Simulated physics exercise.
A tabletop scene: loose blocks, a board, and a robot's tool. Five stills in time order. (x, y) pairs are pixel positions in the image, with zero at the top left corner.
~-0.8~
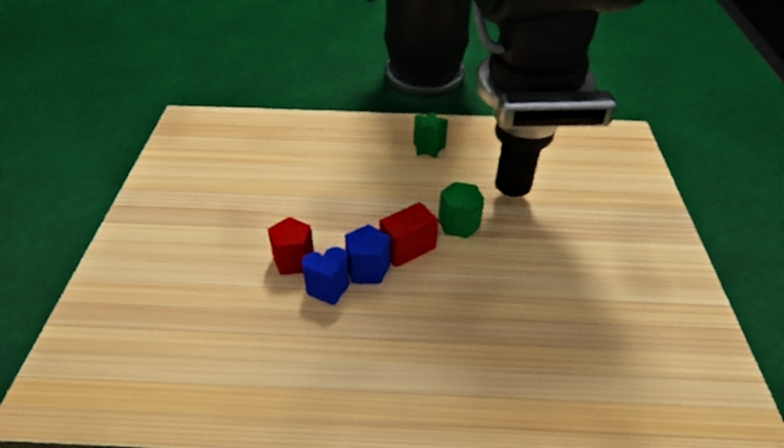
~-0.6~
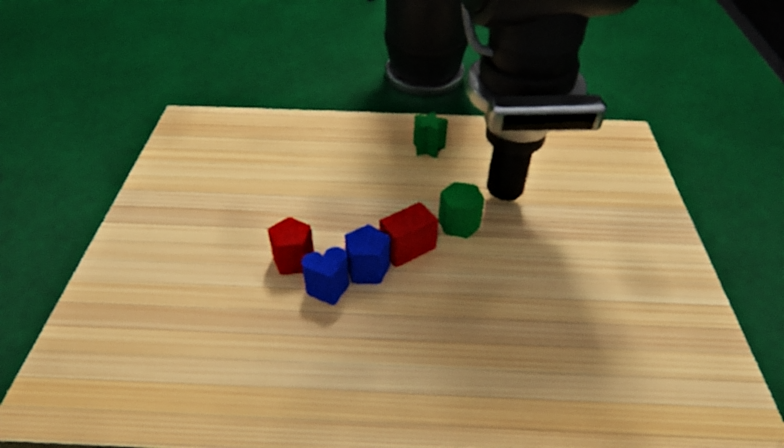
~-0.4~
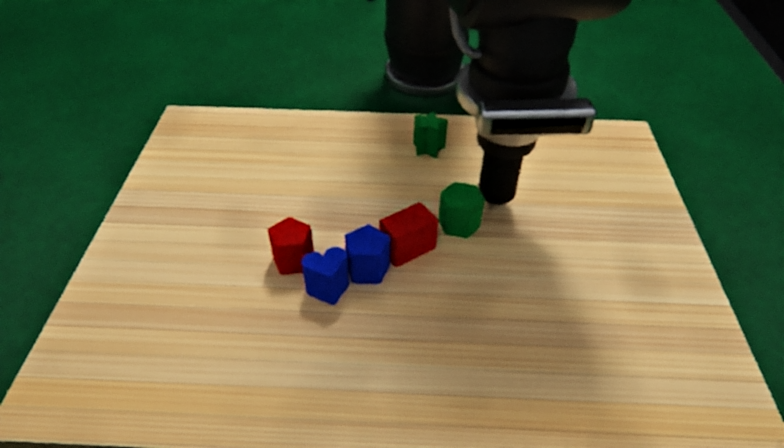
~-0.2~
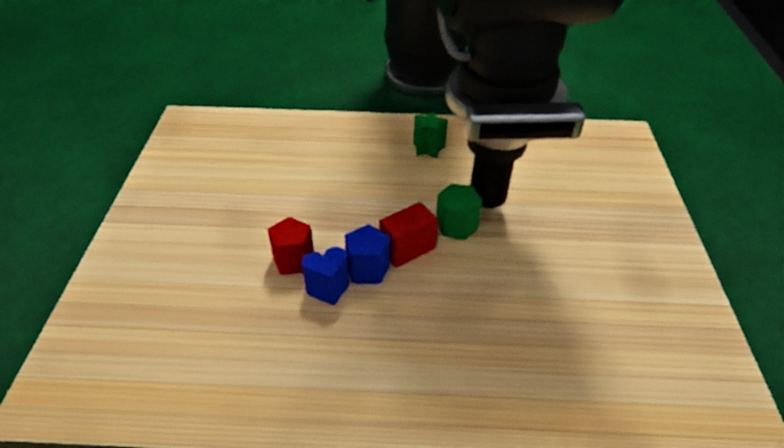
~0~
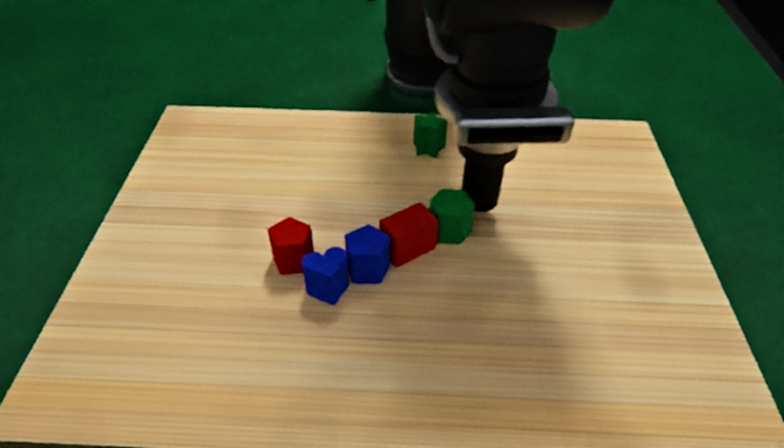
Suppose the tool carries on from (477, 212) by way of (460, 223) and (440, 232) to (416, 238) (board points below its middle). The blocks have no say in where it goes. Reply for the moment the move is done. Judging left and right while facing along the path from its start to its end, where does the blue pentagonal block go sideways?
Facing from start to end, it will go to the left.
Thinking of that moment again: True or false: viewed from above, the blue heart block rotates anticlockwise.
The statement is incorrect.
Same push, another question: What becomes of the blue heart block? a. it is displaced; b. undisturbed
Option a.
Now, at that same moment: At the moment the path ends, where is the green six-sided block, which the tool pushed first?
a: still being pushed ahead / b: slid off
I choose a.
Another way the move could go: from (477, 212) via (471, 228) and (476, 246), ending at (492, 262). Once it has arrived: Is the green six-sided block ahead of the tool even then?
Short answer: No.
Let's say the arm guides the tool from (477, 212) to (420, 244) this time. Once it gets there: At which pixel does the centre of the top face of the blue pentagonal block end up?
The blue pentagonal block ends near (313, 281).
The first path, step by step. Halfway along, tool at (452, 216); blue heart block at (299, 269); blue pentagonal block at (344, 254), turned 20° clockwise; red oblong at (386, 237); green six-sided block at (426, 219), turned 10° anticlockwise.
At the end, tool at (417, 225); blue heart block at (269, 283), turned 45° clockwise; blue pentagonal block at (315, 278); red oblong at (355, 254); green six-sided block at (391, 231), turned 20° anticlockwise.
